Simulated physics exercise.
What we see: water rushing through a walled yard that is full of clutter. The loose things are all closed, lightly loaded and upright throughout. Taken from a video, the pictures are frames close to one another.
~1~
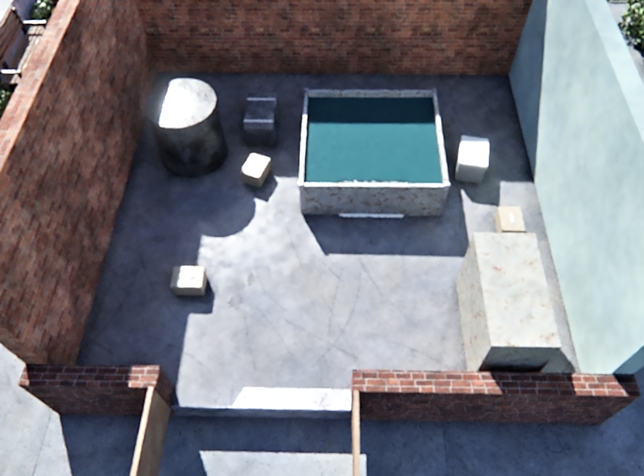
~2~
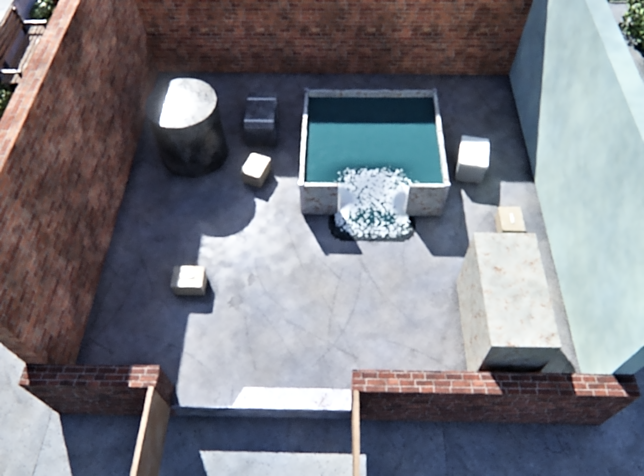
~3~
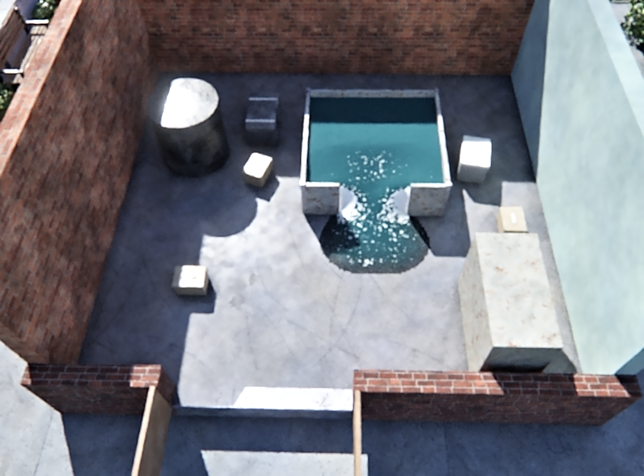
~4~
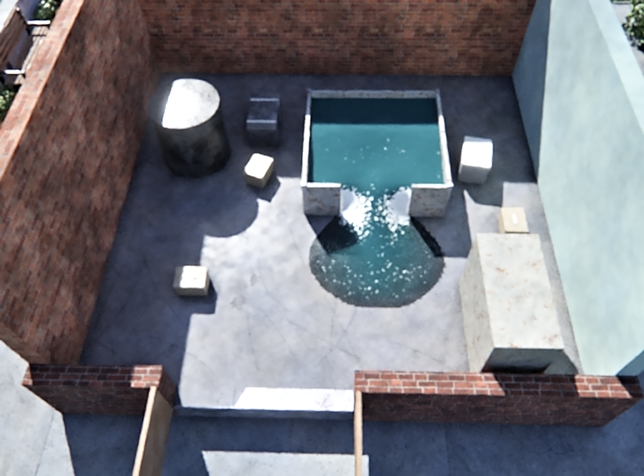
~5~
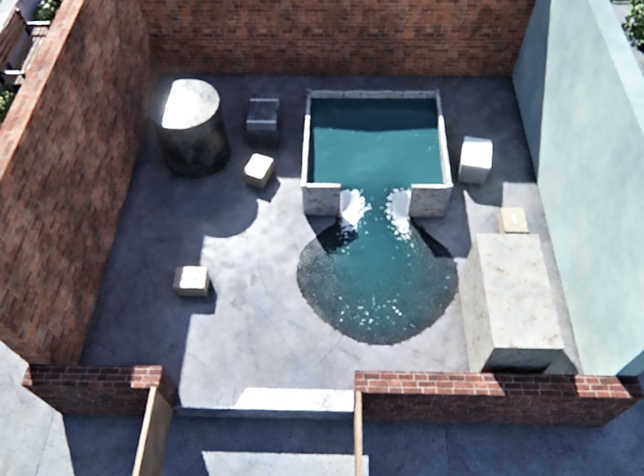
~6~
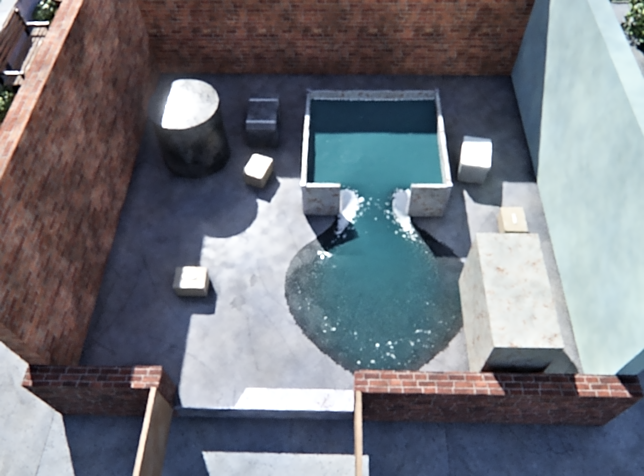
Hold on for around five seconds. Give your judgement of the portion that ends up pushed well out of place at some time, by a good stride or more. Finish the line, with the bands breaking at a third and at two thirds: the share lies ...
The share lies below a third.
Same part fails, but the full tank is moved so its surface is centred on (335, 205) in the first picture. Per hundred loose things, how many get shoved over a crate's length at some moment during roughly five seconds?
About 0 %.
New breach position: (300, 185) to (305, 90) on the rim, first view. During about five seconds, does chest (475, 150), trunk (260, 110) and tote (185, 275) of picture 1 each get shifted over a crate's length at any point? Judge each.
Same order as named: Not sent that far; sent that far; sent that far.
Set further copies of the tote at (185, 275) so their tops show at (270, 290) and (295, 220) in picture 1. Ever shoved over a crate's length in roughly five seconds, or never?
Answers in the order given: Went past the threshold, stayed within the threshold.
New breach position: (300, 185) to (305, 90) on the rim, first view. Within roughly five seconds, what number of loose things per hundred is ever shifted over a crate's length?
I'd put it around 60 percent.
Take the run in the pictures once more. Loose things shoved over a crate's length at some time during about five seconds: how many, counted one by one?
It totals 0.
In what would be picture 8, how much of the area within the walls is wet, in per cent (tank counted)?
30 %.
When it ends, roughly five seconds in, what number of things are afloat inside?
Exactly 0.
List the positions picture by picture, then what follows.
In the first frame, a trunk at (260, 110) rests on the ground; a tote at (187, 277), on the bottom; 0 of 5 have shifted.
In the second frame, a trunk at (260, 110) rests on the ground; a tote at (187, 276), on the bottom; 0 of 5 have shifted.
In the third frame, a trunk at (262, 110), on the bottom; a tote at (189, 276) rests on the ground; 0 of 5 have shifted.
In the fourth frame, a trunk at (263, 110), on the bottom; a tote at (190, 277), on the bottom; 0 of 5 have shifted.
In the fifth frame, a trunk at (263, 111) rests on the ground; a tote at (190, 277), on the bottom; 0 of 5 have shifted.
In the sixth frame, a trunk at (262, 111), on the bottom; a tote at (190, 277) rests on the ground; 0 of 5 have shifted.
A moment on, 0 of 5 are well off their spots; 0 afloat.
Next, 0 of 5 are well off their spots; 0 afloat.
Later, 0 of 5 are well off their spots; 0 afloat.
In the end, 0 of 5 are well off their spots, and 0 have been at some point; 0 afloat.
